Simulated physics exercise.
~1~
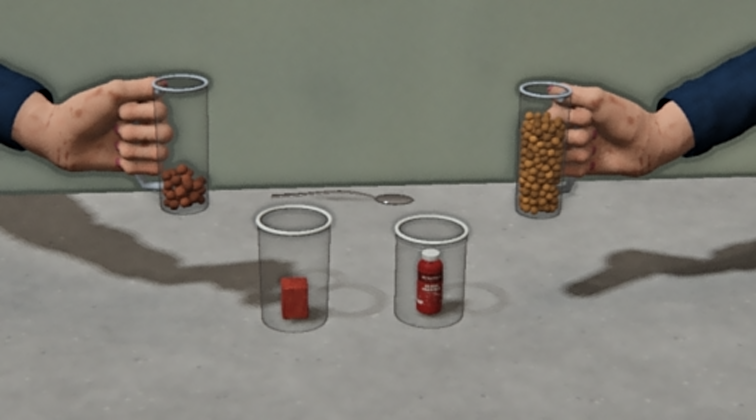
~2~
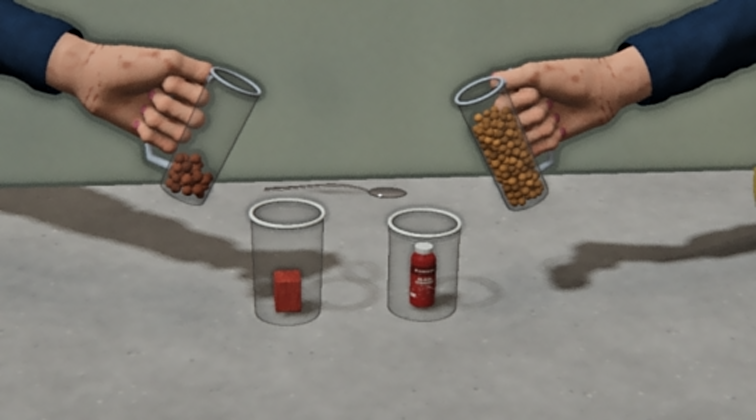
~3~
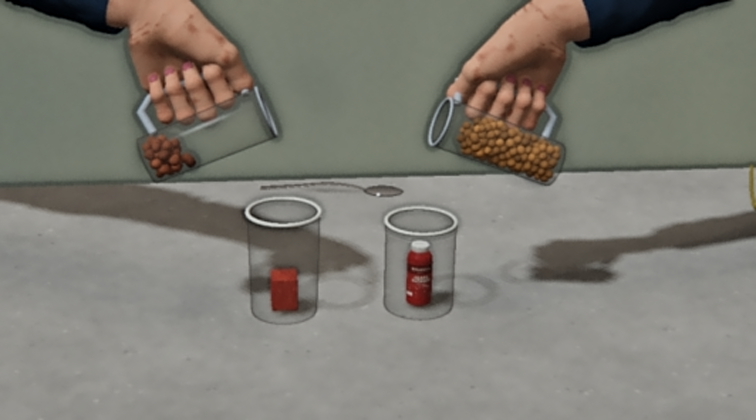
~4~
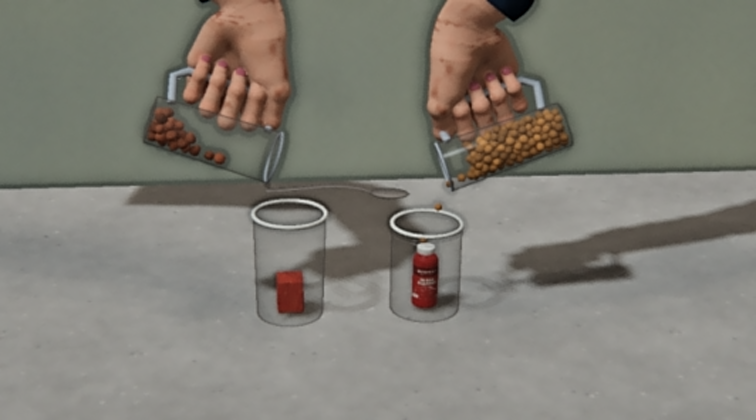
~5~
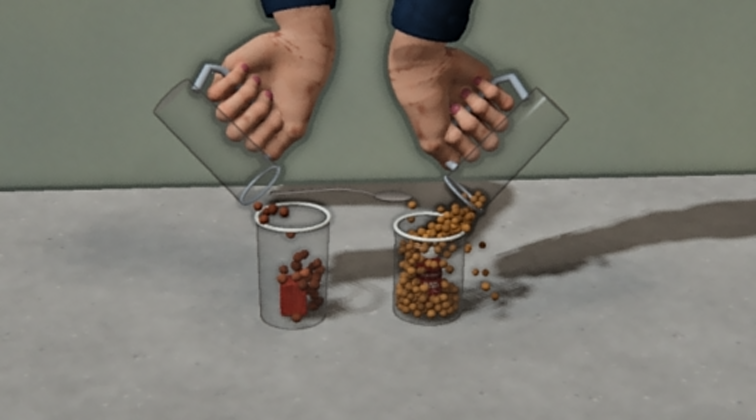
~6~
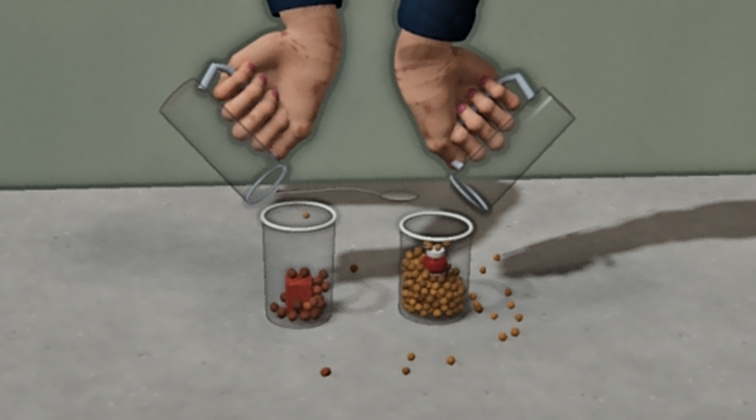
Two hands tip cups of small round pieces into clear containers, leaving both red objects showing.
